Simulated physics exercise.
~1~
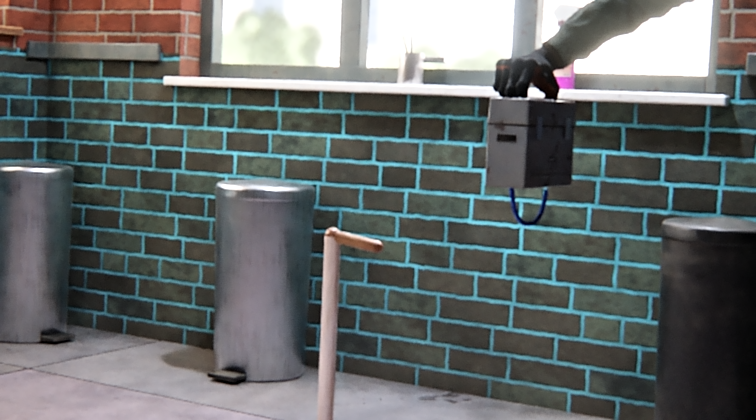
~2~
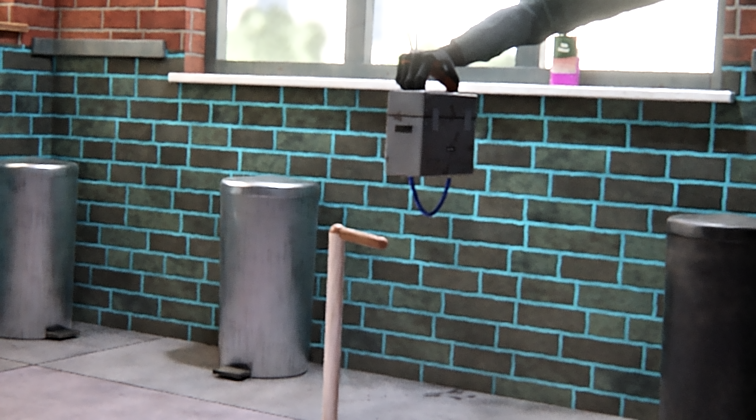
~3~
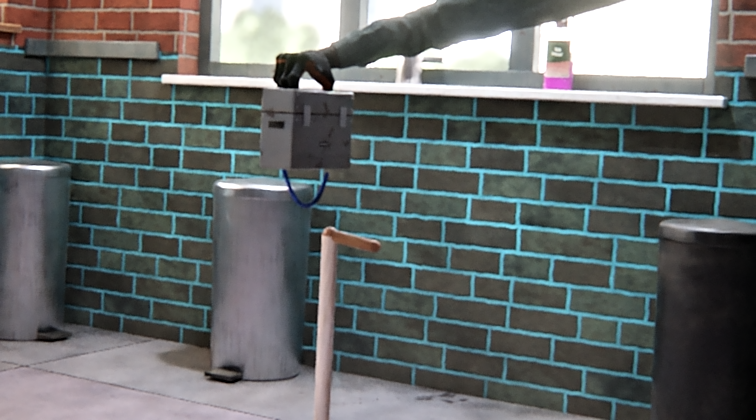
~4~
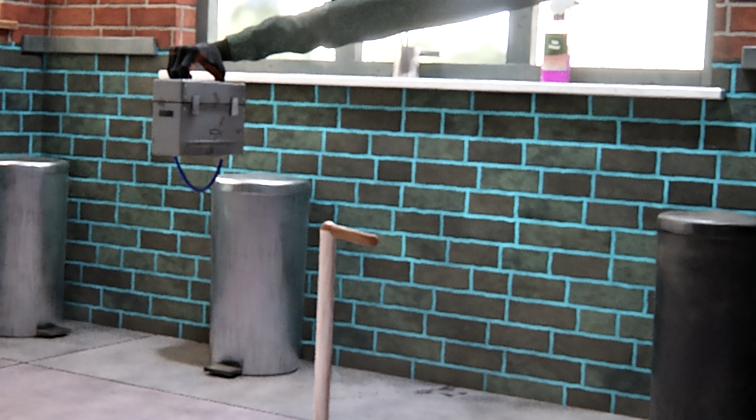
A gloved hand carries a grey case left over a post, passing it without snagging.
